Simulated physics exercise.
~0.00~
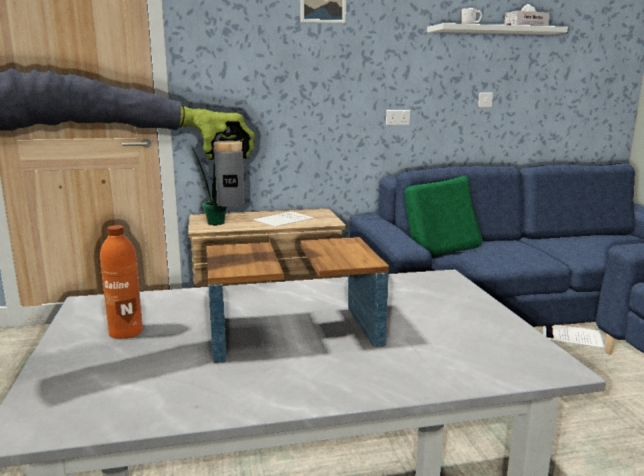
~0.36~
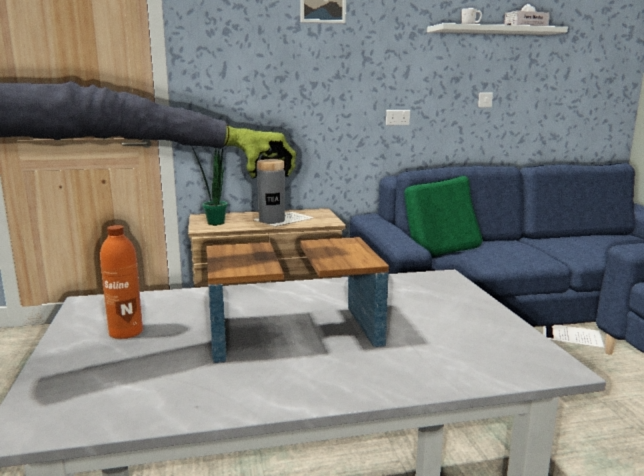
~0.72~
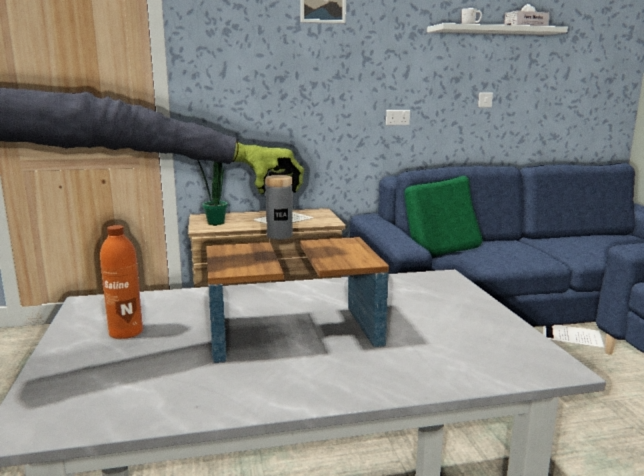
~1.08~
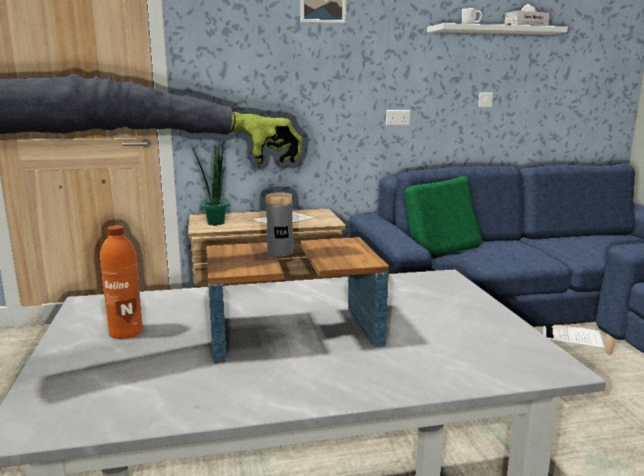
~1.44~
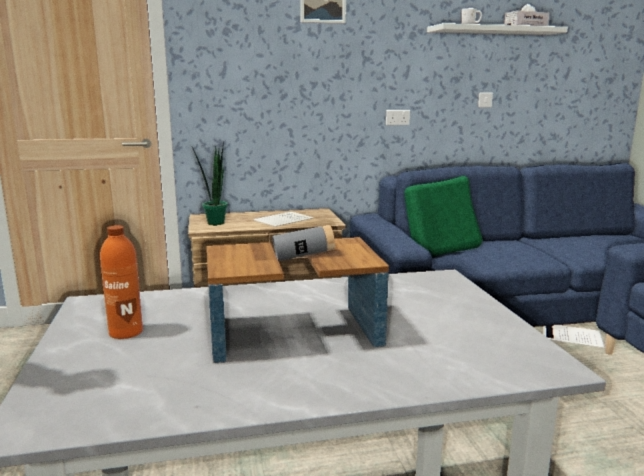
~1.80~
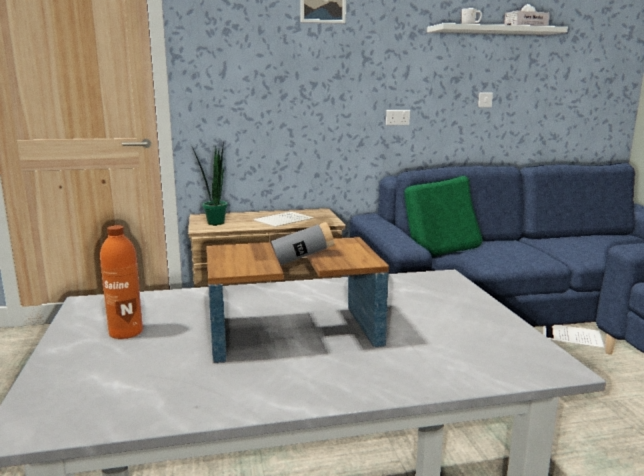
In a living room with a blue sofa, a gloved hand carries a grey jar right and lowers it upright onto a small wooden-topped stand beside an orange bottle, then lets go and withdraws; the jar tips over and rests tilted on its side in the stand's top.
